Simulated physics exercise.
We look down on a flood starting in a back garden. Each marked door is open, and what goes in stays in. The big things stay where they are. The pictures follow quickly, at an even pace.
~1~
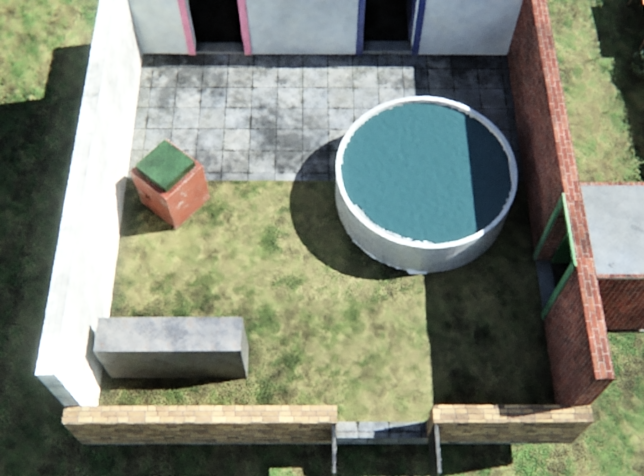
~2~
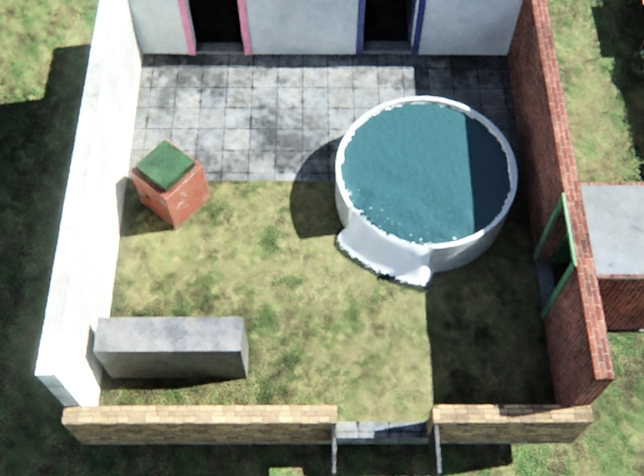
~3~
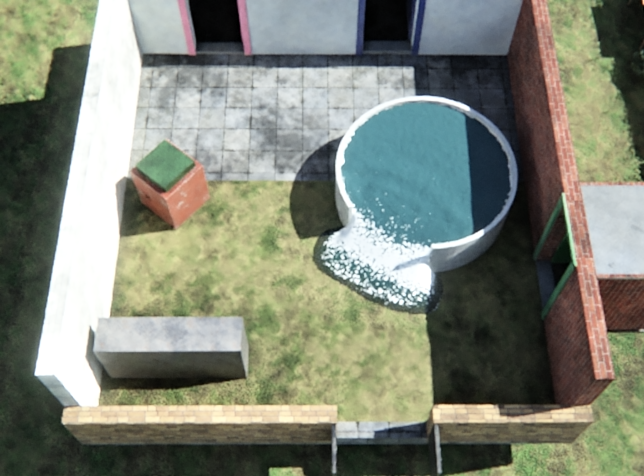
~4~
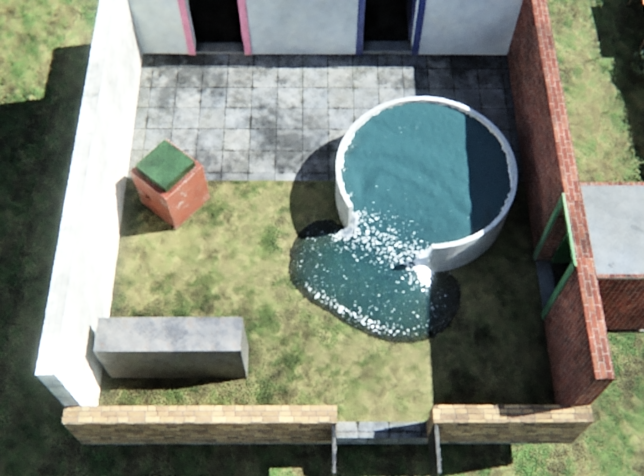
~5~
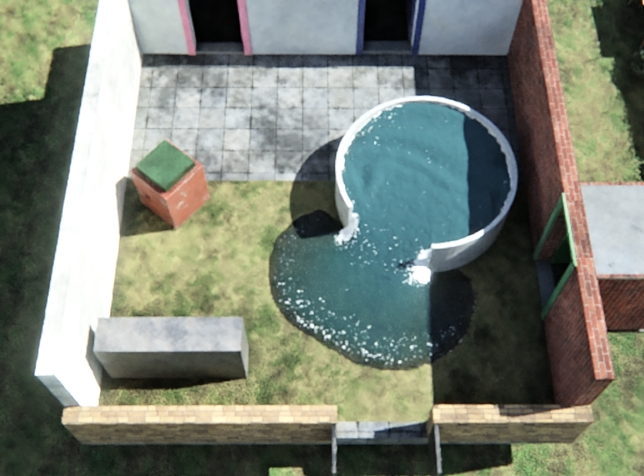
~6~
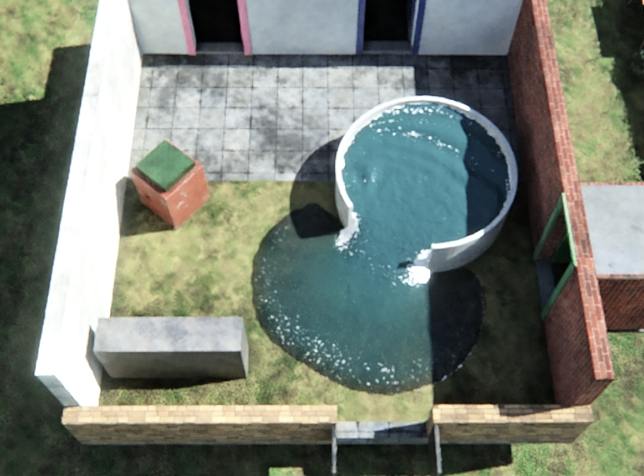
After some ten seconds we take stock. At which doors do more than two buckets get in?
In the end: The pink door holds within the limit; the green door floods; the blue door holds within the limit.
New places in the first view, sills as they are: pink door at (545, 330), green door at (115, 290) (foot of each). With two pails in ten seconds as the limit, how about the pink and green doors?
My reading: Pink door goes over; green door passes that mark.
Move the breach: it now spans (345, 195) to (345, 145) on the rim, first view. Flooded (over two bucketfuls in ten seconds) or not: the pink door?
One by one: Pink door lets more in.
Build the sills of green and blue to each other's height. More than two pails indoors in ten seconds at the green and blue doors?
In short: The green one stays under, the blue one takes less.
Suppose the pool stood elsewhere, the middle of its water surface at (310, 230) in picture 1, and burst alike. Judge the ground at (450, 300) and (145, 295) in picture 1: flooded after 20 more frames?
In that order: Covered, covered.
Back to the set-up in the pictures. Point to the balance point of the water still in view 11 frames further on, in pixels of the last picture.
Close to (379, 255).
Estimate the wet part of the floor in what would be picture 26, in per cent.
Some 50 per cent.
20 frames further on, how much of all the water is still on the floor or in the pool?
Roughly 88 per cent.
A moment on, water covers 30 % of the floor; the pink door not reached, the green door not reached, the blue door not reached.
Next, water covers 40 % of the floor; the pink door not reached, the green door not reached, the blue door not reached.
Then, water covers 50 % of the floor; the pink door not reached, the green door not reached, the blue door not reached.
Later, water covers 65 % of the floor; the pink door not reached, the green door under two buckets in, the blue door not reached.
In the end, water covers 90 % of the floor; the pink door wet at the sill, nothing in, the green door over two buckets in, the blue door wet at the sill, nothing in.
